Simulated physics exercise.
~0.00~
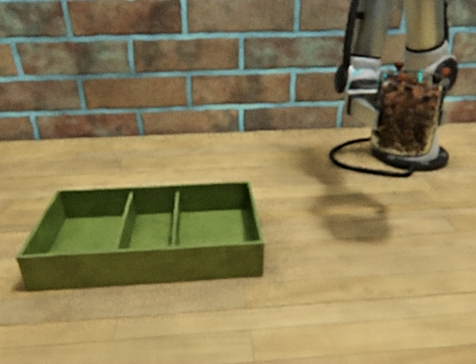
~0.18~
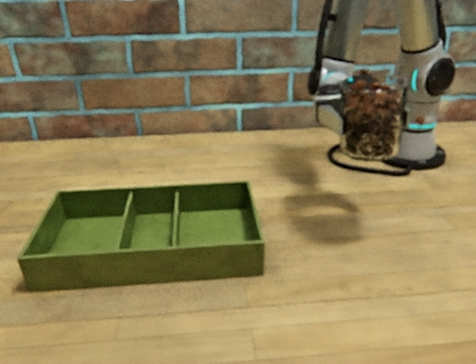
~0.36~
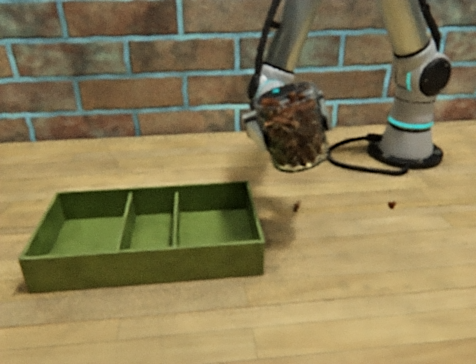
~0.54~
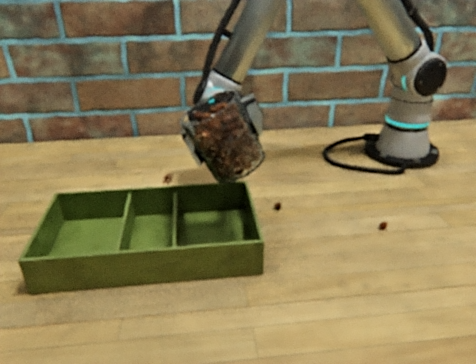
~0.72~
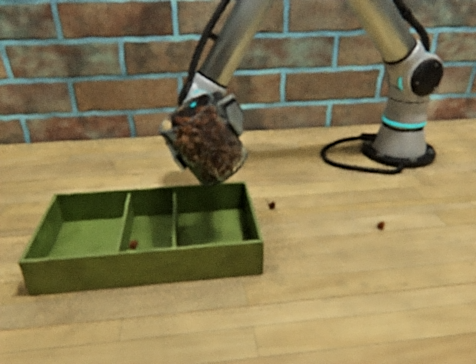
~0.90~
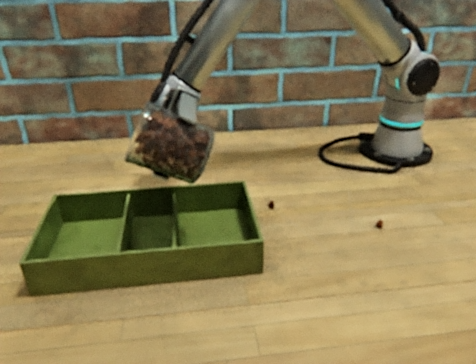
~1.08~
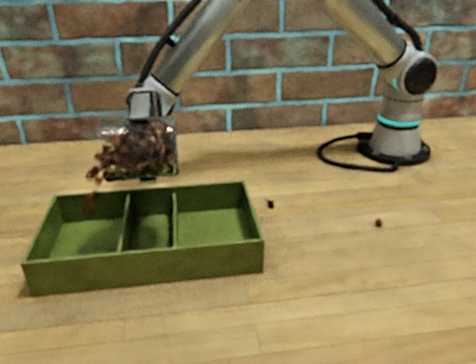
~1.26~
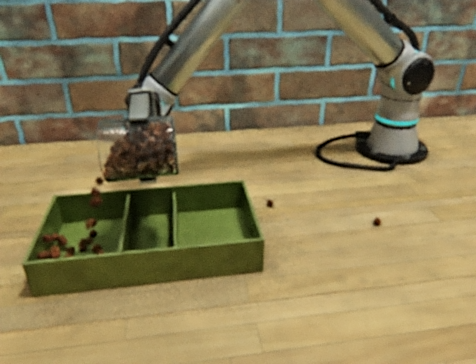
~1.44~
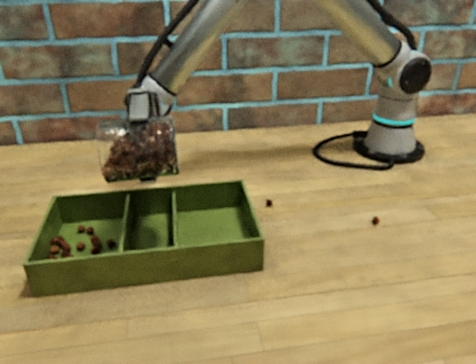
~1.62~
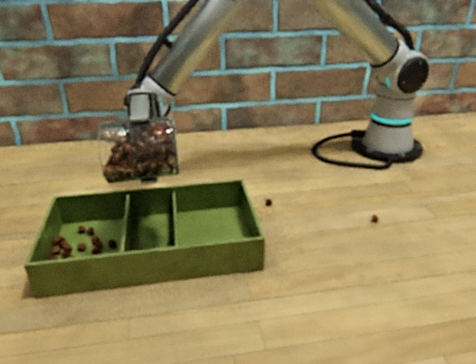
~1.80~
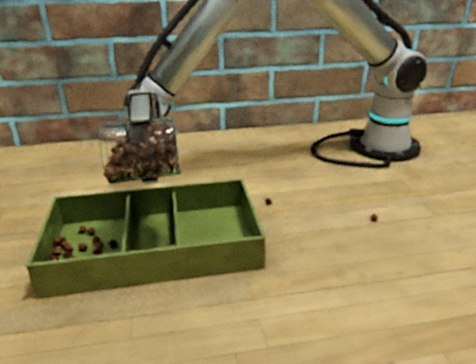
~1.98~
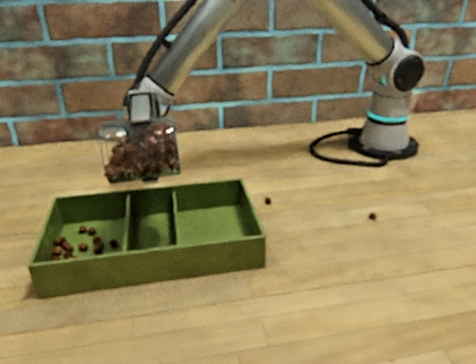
A robot arm carried a clear beaker of brown pellets left over a divided green box, dropping a couple on the table, then tipped it sideways and spilled a small pile into the left compartment, stopping with most still inside the beaker.
